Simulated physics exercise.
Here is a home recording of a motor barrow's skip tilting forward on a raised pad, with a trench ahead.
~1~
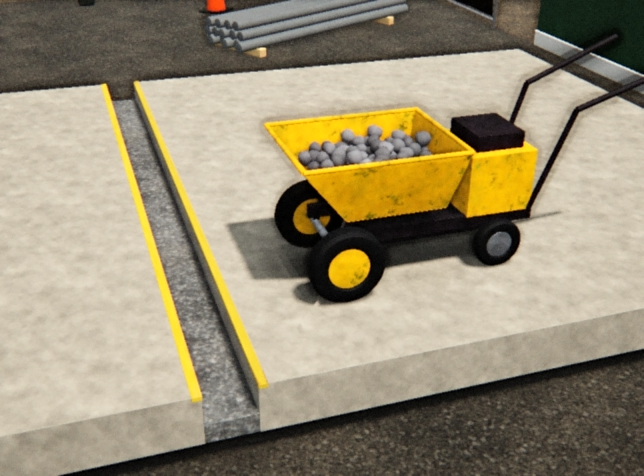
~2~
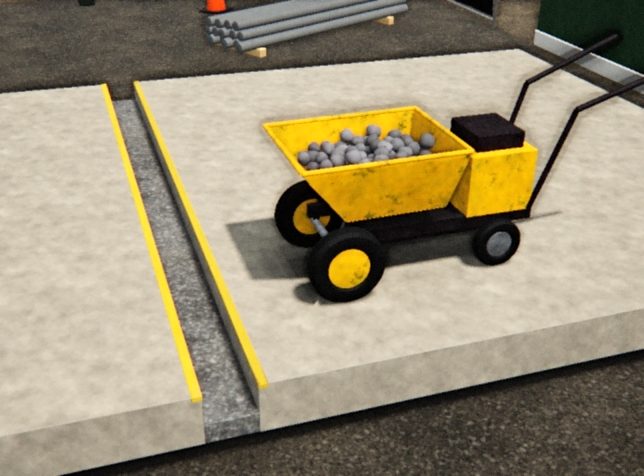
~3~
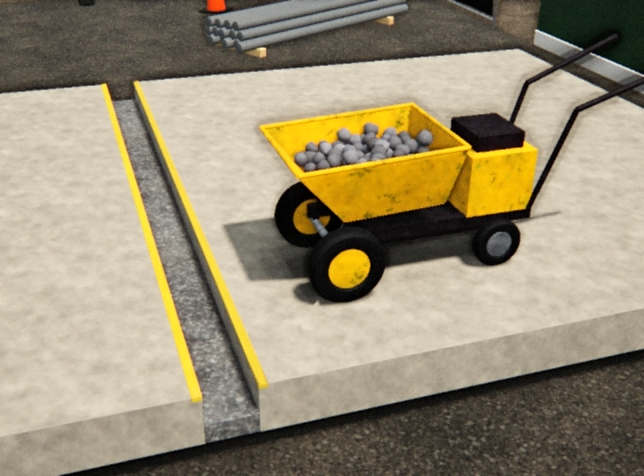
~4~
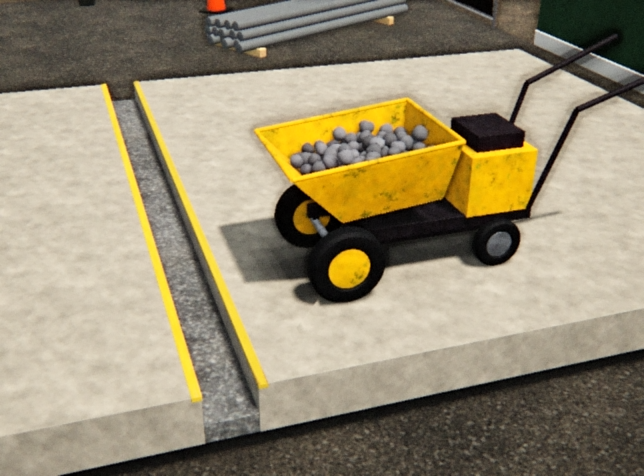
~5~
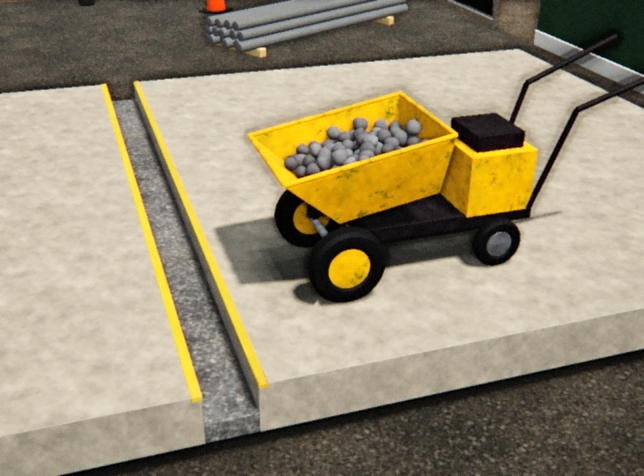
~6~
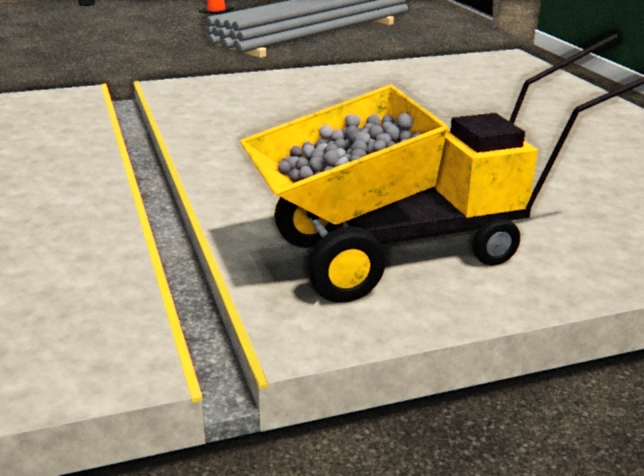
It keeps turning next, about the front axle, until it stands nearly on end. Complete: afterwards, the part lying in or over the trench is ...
... the majority.
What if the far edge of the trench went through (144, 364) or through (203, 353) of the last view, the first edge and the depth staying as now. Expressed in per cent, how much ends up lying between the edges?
Lab note: Case 1 near 90 percent, case 2 near 50 percent.
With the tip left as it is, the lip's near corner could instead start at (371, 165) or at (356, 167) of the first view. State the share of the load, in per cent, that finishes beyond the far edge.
In order, 0 % followed by 0 %.
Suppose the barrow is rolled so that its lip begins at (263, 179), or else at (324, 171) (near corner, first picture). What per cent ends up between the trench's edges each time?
Some 20 in a hundred, then some 60 in a hundred.
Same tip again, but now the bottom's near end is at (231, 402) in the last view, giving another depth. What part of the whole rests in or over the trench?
I'd say around 40 in a hundred.
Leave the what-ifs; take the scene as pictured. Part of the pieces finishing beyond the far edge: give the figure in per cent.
It comes to 10 per cent or so.
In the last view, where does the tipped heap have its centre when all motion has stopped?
Close to (192, 302) in the last view.
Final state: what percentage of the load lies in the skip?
Around 25 in a hundred.
Just after the last frame, skip tipped steeply; every one in the skip.
A moment on, skip tipped right over; roughly two thirds in the skip; roughly a quarter in or heaped over the trench; just a few beyond it.
Further on, skip tipped right over; roughly a quarter in the skip; roughly two thirds in or heaped over the trench; about a tenth beyond it.
When it is over, skip tipped right over; roughly a quarter in the skip; roughly two thirds in or heaped over the trench; about a tenth beyond it.
